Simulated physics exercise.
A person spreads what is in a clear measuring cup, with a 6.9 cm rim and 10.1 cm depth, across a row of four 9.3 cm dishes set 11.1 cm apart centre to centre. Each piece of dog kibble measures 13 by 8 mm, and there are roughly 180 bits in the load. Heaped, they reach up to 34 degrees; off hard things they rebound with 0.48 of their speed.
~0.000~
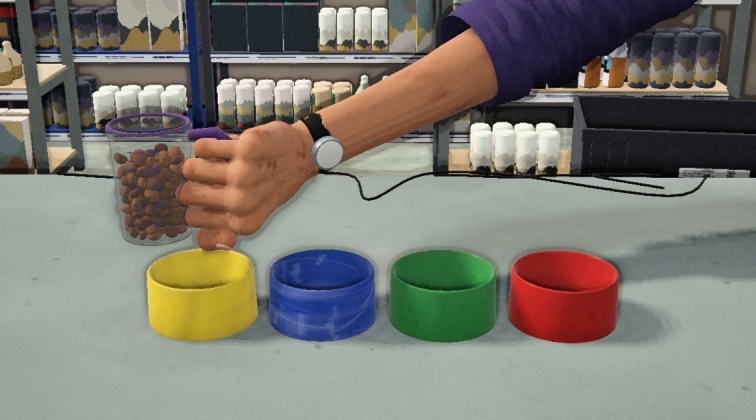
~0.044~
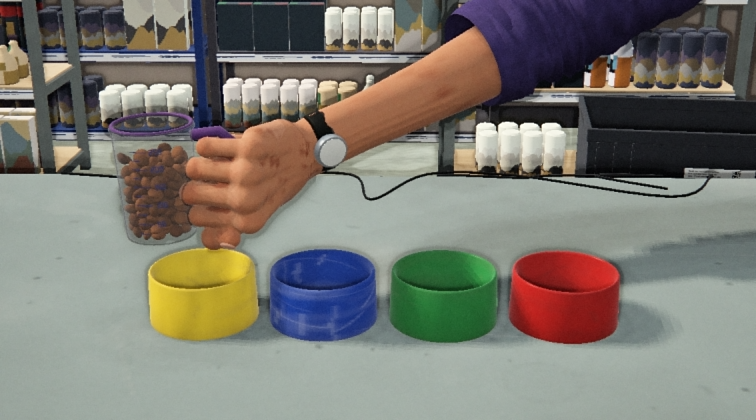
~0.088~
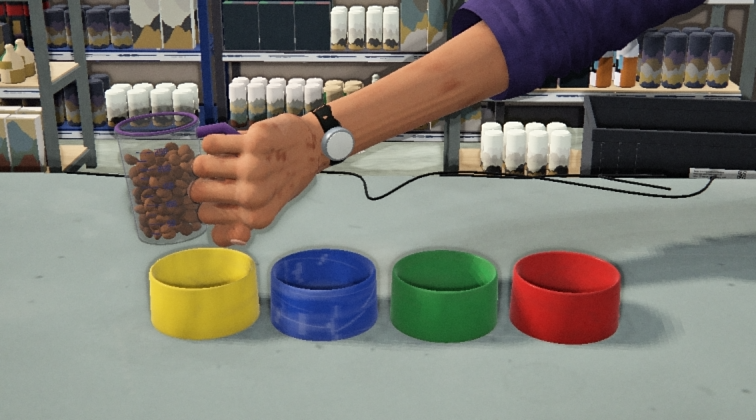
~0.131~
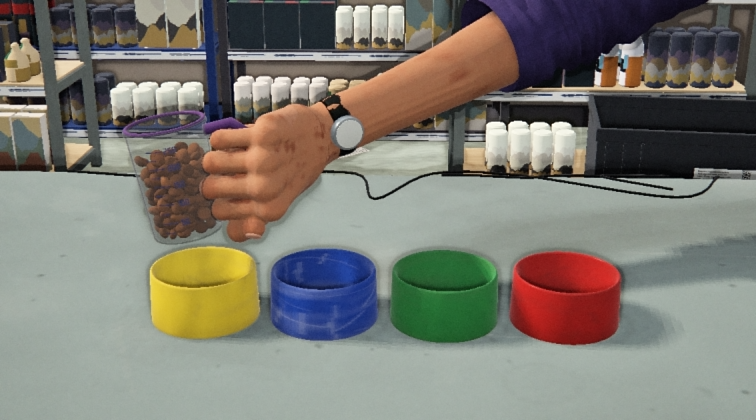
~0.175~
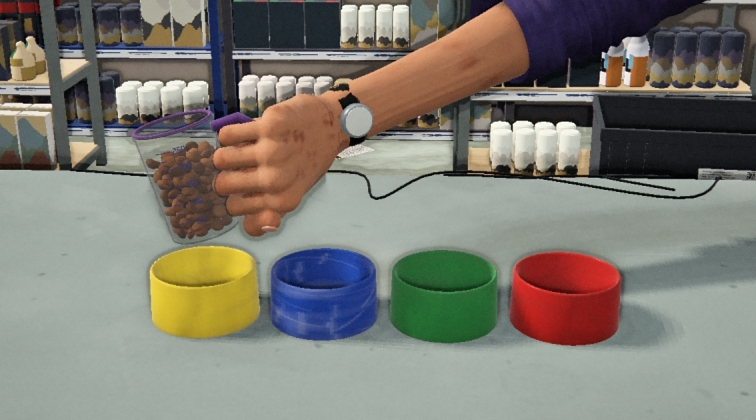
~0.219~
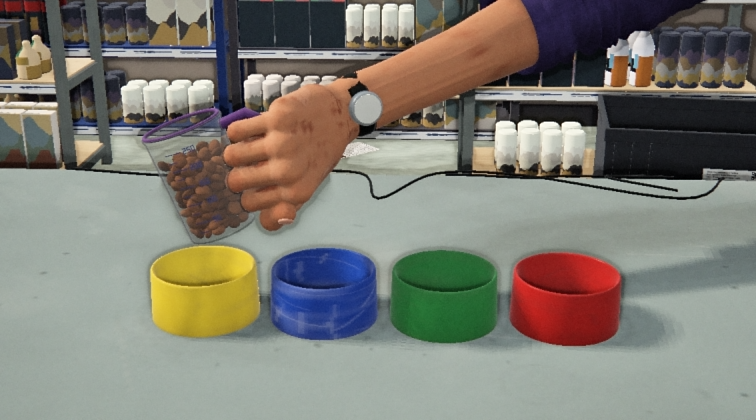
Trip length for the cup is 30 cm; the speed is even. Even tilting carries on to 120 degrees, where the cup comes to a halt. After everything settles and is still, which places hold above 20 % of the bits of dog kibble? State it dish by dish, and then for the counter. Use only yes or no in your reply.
Red: No; blue: No; green: Yes; yellow: No; counter: No.
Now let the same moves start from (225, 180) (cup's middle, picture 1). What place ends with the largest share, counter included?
Biggest portion: Counter.
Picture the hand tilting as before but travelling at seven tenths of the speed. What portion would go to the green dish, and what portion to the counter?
Green: 10; counter: 10.
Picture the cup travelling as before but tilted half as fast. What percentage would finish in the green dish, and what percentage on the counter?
Result - green: 100; counter: 0.
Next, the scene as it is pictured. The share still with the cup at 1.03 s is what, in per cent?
90 %.
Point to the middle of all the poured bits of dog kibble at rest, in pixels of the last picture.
Near (431, 300).
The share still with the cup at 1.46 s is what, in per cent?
Somewhere near 25 per cent.
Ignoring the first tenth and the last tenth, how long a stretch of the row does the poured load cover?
6 cm.
After 0.71 s, tilt 76 degrees; cup holds 100 %.
Then, at 1.03 s, tilt 114 degrees; cup holds 90 %, blue 5 %.
After 1.46 s, tilt 120 degrees; cup holds 25 %, blue 5 %, green 65 %.
In the end, at 2.3 s, red 0 %, blue 5 %, green 85 %, yellow 0 %, counter 5 %.
